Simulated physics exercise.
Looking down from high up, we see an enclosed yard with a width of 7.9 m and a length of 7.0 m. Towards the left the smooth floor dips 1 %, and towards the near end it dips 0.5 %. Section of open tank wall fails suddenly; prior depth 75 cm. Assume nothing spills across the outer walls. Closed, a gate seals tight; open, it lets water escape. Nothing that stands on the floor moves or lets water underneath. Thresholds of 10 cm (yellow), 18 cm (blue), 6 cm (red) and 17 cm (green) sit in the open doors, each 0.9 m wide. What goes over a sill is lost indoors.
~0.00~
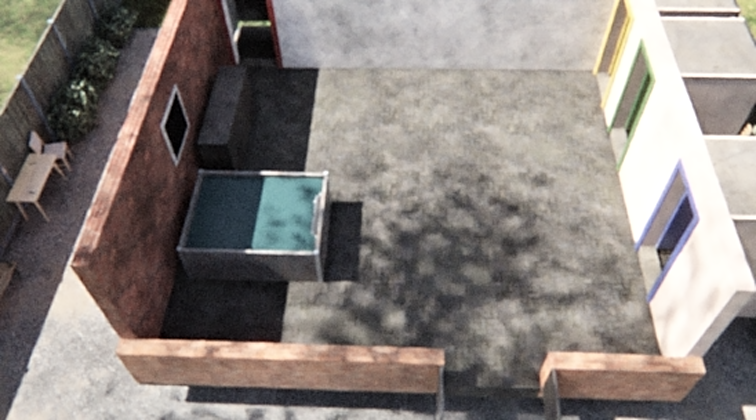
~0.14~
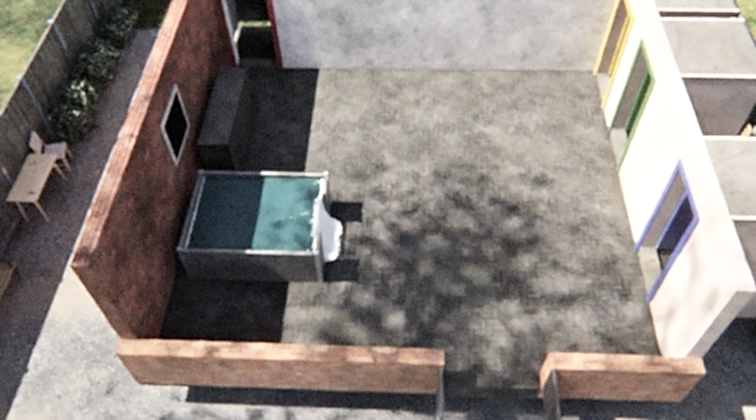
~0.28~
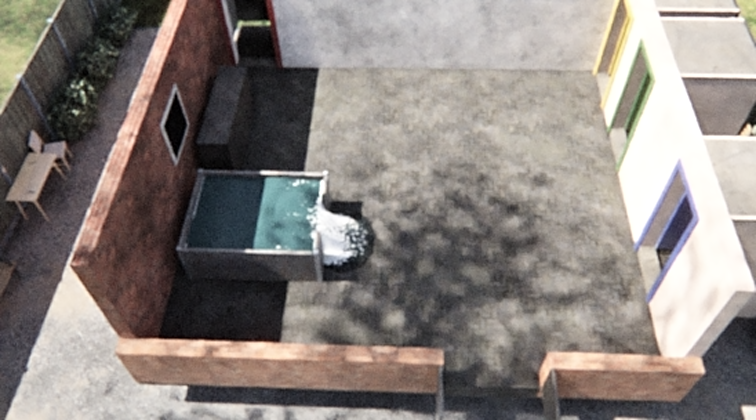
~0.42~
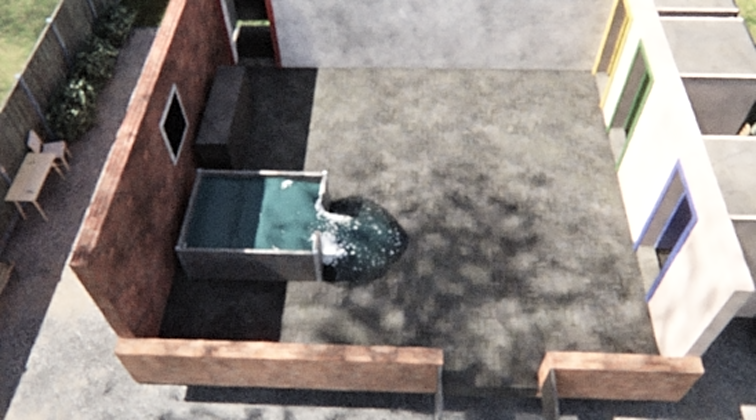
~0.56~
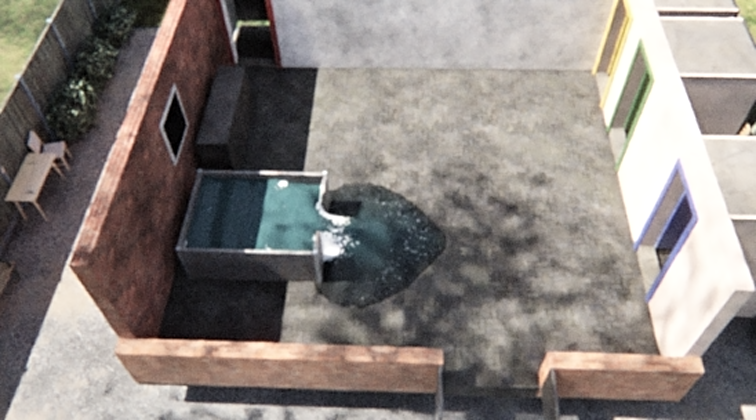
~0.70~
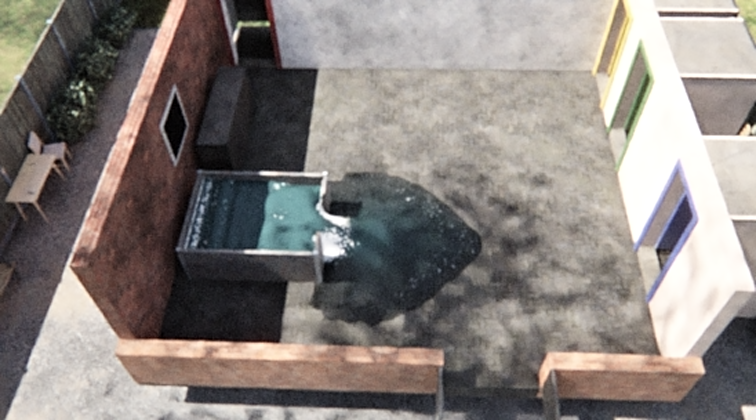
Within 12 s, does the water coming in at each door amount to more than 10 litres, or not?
At the yellow door: Not more than 10 litres. At the blue door: Not more than 10 litres. At the red door: Not more than 10 litres. At the green door: Not more than 10 litres.
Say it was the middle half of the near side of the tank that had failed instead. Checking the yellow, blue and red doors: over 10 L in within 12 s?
Log - yellow: Threshold not reached, blue: Threshold not reached, red: Threshold topped.
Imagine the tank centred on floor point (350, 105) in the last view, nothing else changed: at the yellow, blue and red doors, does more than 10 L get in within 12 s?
Checking the limit: Yellow is beyond it, blue is within it and red is within it.
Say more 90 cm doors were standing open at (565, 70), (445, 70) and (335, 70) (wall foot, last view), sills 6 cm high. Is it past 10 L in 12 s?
The first one exceeds it, the second one doesn't reach it, and the third one doesn't reach it.
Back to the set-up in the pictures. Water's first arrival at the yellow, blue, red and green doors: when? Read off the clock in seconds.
So yellow at 3.2 s, blue at 1.8 s, red at 9.5 s, and green at 2.4 s.
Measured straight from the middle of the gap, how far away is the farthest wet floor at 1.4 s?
I'd say close to 4.8 m.
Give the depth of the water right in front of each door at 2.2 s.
In cm: Yellow 0, blue 14, red 0, green 0.
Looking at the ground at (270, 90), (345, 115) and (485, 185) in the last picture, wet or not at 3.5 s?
Untouched, untouched, soaked.
After 1.4 s water covers 30 % of the floor and is deepest (33 cm) near (336, 243); yellow door not reached, blue door not reached, red door not reached, green door not reached.
After 2.2 s water covers 50 % of the floor and is deepest (25 cm) near (336, 243); yellow door not reached, blue door 14 cm at the sill, 0 L in, red door not reached, green door not reached.
After 3.5 s water covers 55 % of the floor and is deepest (21 cm) near (632, 376); yellow door 7 cm at the sill, 0 L in, blue door 13 cm at the sill, 0 L in, red door not reached, green door 12 cm at the sill, 0 L in.
After 7.0 s water covers 60 % of the floor and is deepest (11 cm) near (336, 243); yellow door 7 cm at the sill, 2 L in, blue door 6 cm at the sill, 0 L in, red door not reached, green door 6 cm at the sill, 0 L in.
After 12.0 s water covers 95 % of the floor and is deepest (8 cm) near (245, 194); yellow door 3 cm at the sill, 2 L in, blue door 3 cm at the sill, 0 L in, red door 4 cm at the sill, 0 L in, green door 3 cm at the sill, 0 L in.
